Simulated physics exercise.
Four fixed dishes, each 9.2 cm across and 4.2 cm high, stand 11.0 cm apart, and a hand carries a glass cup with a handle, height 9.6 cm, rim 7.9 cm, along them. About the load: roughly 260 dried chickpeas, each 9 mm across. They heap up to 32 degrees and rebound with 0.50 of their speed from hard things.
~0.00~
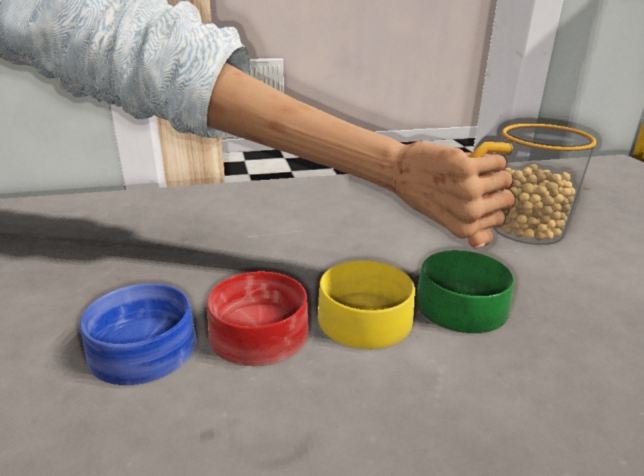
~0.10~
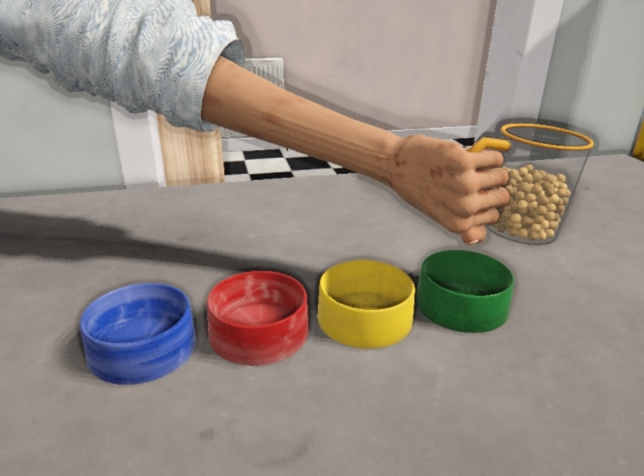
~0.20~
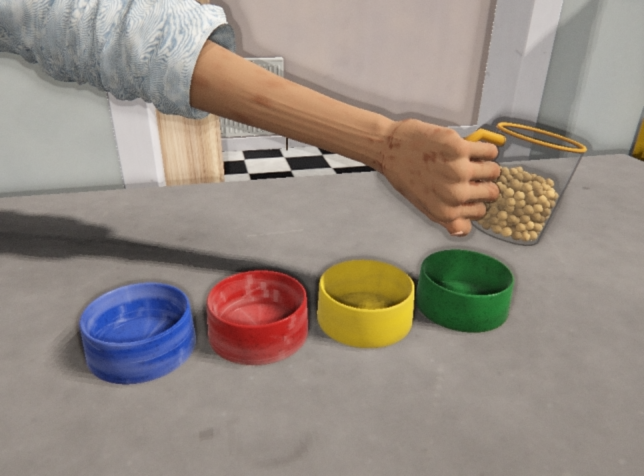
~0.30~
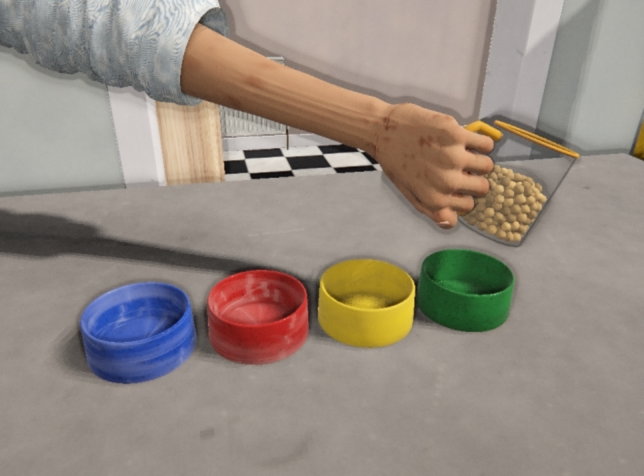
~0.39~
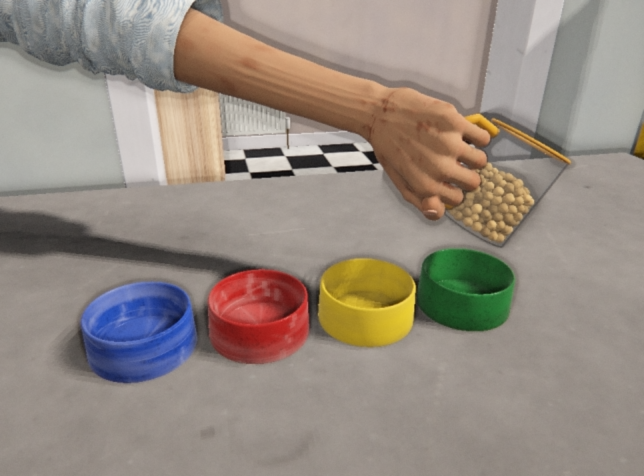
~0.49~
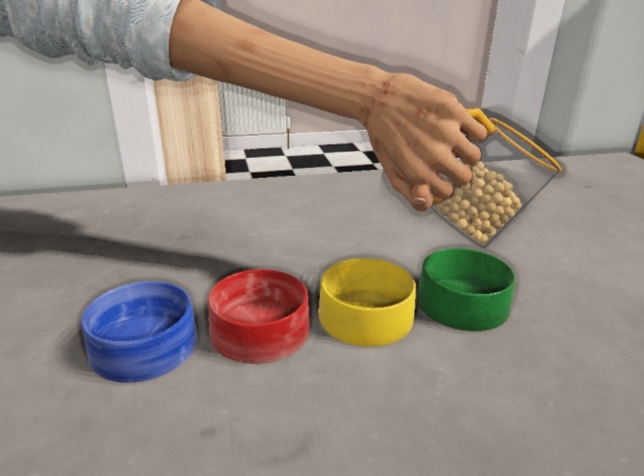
A bare forearm in a pale, fuzzy sleeve reaches from the upper left over a grey tabletop, seen from slightly above, with a doorway and black-and-white checkered floor behind. Four round dishes, blue, red, yellow and green from left to right, sit below a clear cup of chickpeas gripped by its yellow handle. The hand moves the cup slightly left while steadily tilting its rim rightward, and the view stays still.
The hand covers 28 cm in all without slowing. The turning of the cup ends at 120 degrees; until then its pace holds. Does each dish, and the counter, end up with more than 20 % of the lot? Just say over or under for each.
Going through them: Red comes out under, blue comes out under, green comes out under, yellow comes out over, counter comes out over.
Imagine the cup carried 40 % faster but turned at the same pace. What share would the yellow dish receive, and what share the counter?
In that case yellow 60; counter 40.
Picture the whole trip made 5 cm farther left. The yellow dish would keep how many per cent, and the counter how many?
The yellow one would get 90 and the counter 10.
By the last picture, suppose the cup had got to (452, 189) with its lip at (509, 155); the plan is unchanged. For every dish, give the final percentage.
Red 0; blue 0; green 0; yellow 40.
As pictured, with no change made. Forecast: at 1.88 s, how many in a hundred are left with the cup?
Roughly 0 per cent, give or take.
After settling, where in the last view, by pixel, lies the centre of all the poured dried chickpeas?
Roughly pixel (387, 304).
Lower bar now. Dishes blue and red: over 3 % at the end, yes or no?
Dish blue: It misses. Dish red: It misses.
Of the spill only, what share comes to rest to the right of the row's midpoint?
Near 100 percent ends up there.
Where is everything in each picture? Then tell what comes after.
In the first frame, cup at (537, 184), tilt 0 degrees, lip at (584, 134), moved 0.0 cm; middle of the pieces at (534, 199); green dish at (467, 272); yellow dish at (367, 285); red dish at (257, 298); blue dish at (136, 312).
In the second frame, cup at (532, 184), tilt 3 degrees, lip at (581, 136), moved 0.5 cm; middle of the pieces at (529, 199).
In the third frame, cup at (521, 185), tilt 12 degrees, lip at (574, 143), moved 1.7 cm; middle of the pieces at (516, 200).
In the fourth frame, cup at (511, 185), tilt 20 degrees, lip at (567, 150), moved 2.9 cm; middle of the pieces at (504, 199).
In the fifth frame, cup at (500, 185), tilt 28 degrees, lip at (558, 158), moved 4.1 cm; middle of the pieces at (492, 199).
In the sixth frame, cup at (489, 186), tilt 36 degrees, lip at (548, 167), moved 5.4 cm; middle of the pieces at (480, 198); green dish at (468, 270); yellow dish at (368, 282); red dish at (258, 295); blue dish at (138, 310). Its pace works out near 85 degrees a second; the hand travels 12 cm a second.
After 1.32 s, tilt 106 degrees; cup holds 100 %.
After 1.88 s, tilt 120 degrees; cup holds 0 %, green 5 %, yellow 65 %.
After 2.49 s, tilt 120 degrees; cup holds 0 %, green 5 %, yellow 65 %.
At rest (2.8 s), red 0 %, blue 0 %, green 5 %, yellow 65 %, counter 30 %.
